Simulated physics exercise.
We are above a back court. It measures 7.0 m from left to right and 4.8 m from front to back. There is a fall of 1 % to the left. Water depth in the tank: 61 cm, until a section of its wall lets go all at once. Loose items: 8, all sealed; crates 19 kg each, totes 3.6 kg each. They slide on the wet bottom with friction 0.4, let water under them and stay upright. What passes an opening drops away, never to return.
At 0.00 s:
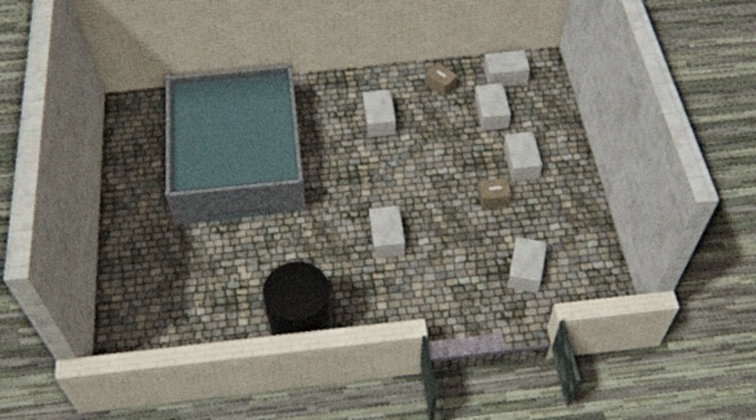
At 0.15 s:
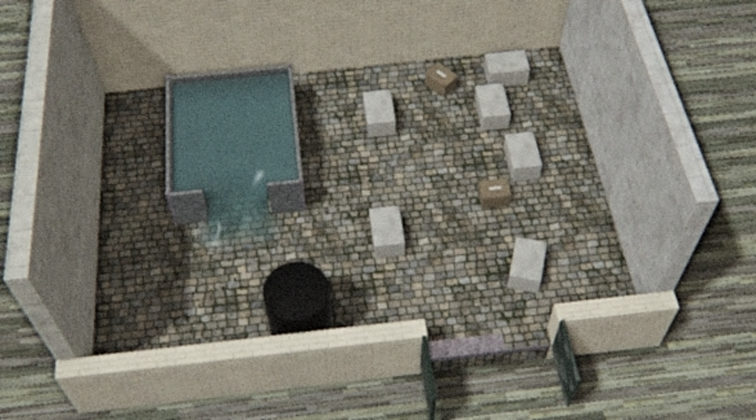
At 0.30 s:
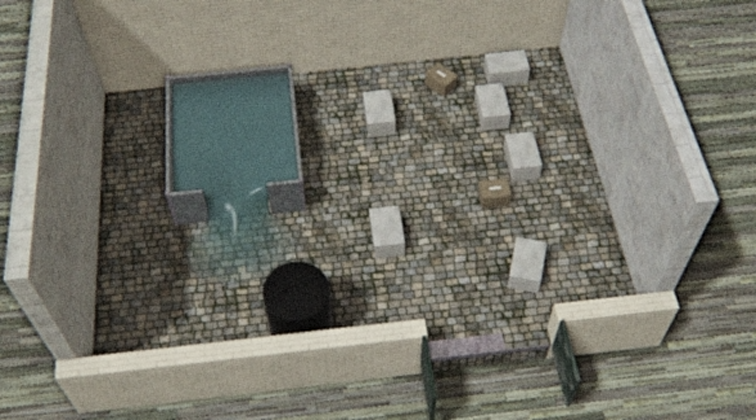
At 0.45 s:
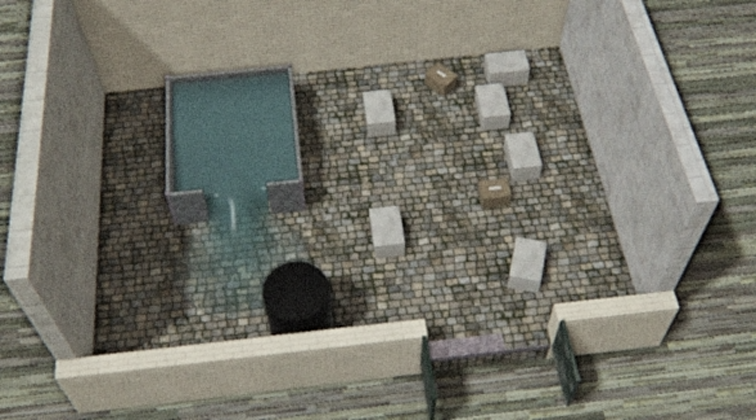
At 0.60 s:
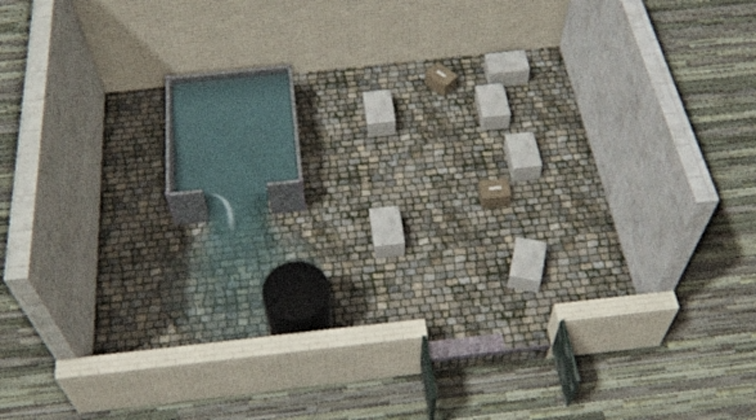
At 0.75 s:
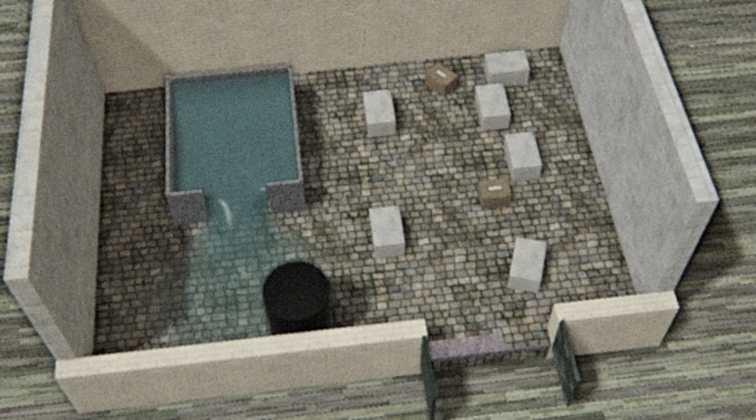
Water pours through a gap that opens in the front wall of a raised tank at left and spreads forward over the cobbled court, passing beside a black cylinder, while the pale blocks and small brown boxes stay still.
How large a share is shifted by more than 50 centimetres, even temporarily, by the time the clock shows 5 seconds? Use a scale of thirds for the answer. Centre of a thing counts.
On that scale: Less than a third.
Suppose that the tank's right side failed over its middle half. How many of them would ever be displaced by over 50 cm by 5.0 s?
That would give 7.
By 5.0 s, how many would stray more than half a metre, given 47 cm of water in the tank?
With that change, 0 of them.
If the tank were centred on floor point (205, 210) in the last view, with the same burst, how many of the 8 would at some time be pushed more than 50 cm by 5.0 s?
Then the count would be 0.
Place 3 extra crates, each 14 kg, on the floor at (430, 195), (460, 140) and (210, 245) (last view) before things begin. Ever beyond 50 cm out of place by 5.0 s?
Order as given: Stays inside it, stays inside it, goes farther.
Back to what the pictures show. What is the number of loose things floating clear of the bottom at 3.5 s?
It comes to 0 of them.
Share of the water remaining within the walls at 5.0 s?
98 % or so.
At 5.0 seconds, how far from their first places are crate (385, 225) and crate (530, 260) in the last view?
In turn: 0 cm, 0 cm.
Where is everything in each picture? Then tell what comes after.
The first frame shows a crate at (493, 100) rests on the ground; a crate at (379, 107), on the bottom; 3.4 m2 under water; 0 of 8 have shifted.
The second frame shows a crate at (493, 100), on the bottom; a crate at (379, 107), on the bottom; 3.9 m2 under water; 0 of 8 have shifted.
The third frame shows a crate at (493, 100), on the bottom; a crate at (379, 107), on the bottom; water covers 4.6 m2; 0 of 8 have shifted.
The fourth frame shows a crate at (493, 100) rests on the ground; a crate at (379, 107), on the bottom; water covers 5.5 m2; 0 of 8 have shifted.
The fifth frame shows a crate at (493, 100) rests on the ground; a crate at (379, 107) rests on the ground; 6.4 m2 under water; 0 of 8 have shifted.
The sixth frame shows a crate at (493, 100) rests on the ground; a crate at (379, 107) rests on the ground; 7.1 m2 under water; 0 of 8 have shifted.
After 1.1 s 0 of 8 are over 50 cm from their spots; 0 afloat.
After 2.2 s 0 of 8 are over 50 cm from their spots; 0 afloat.
After 3.5 s 0 of 8 are over 50 cm from their spots; 0 afloat.
After 5.0 s 0 of 8 are over 50 cm from their spots, and 0 have been at some point; 0 afloat.
